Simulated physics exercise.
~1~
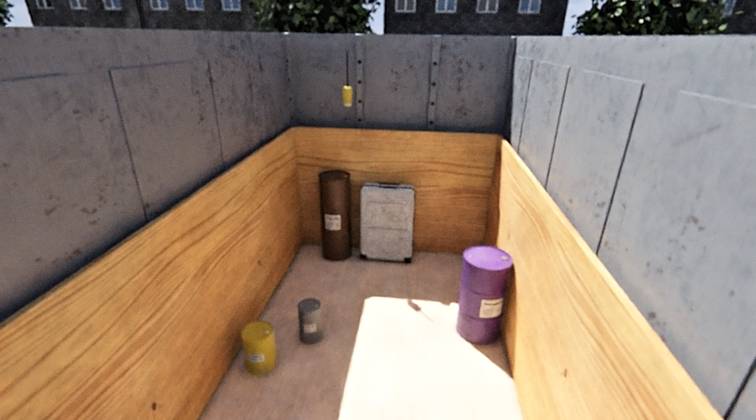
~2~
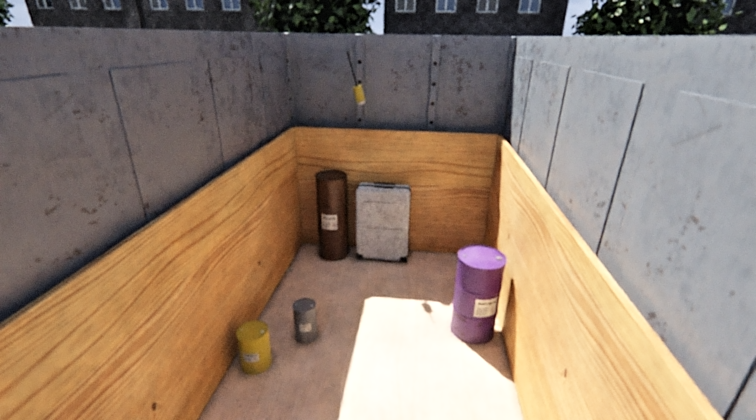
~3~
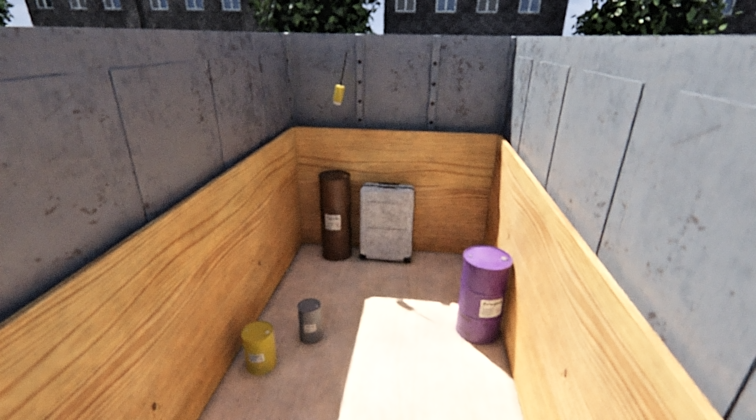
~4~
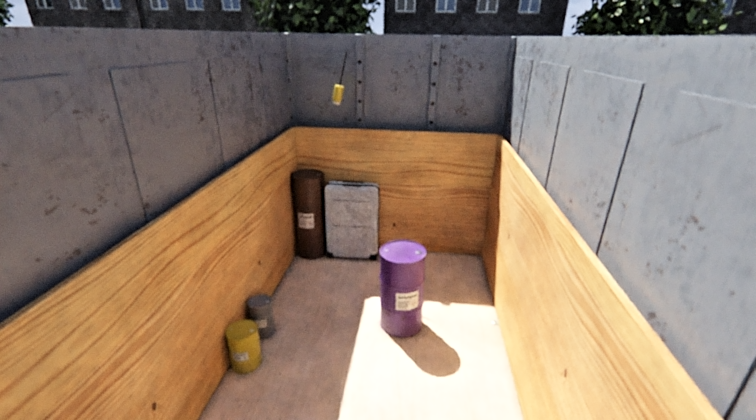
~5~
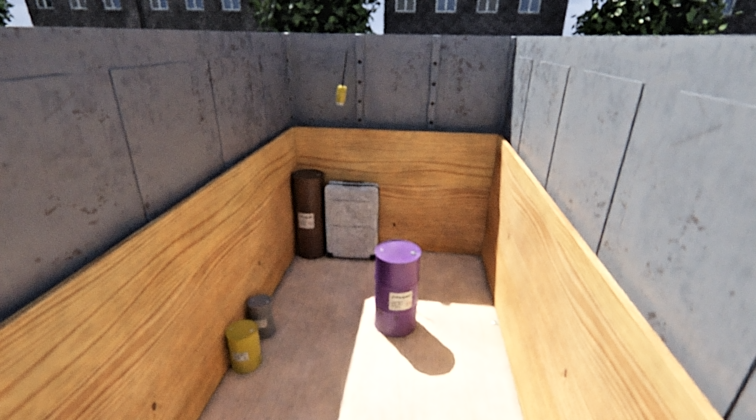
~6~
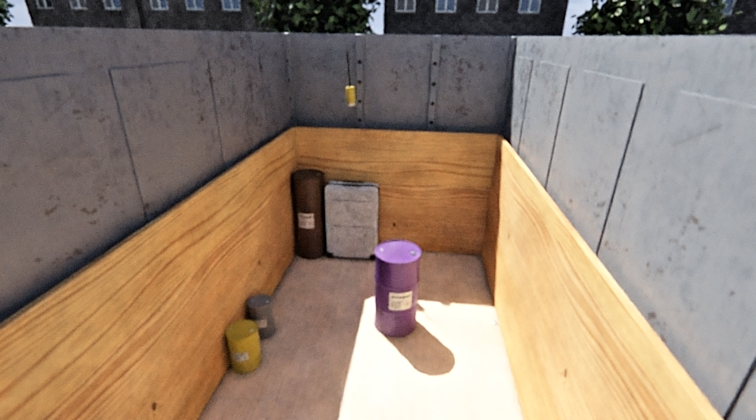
The purple drum and the other containers shift slightly, then slide left and stay upright.
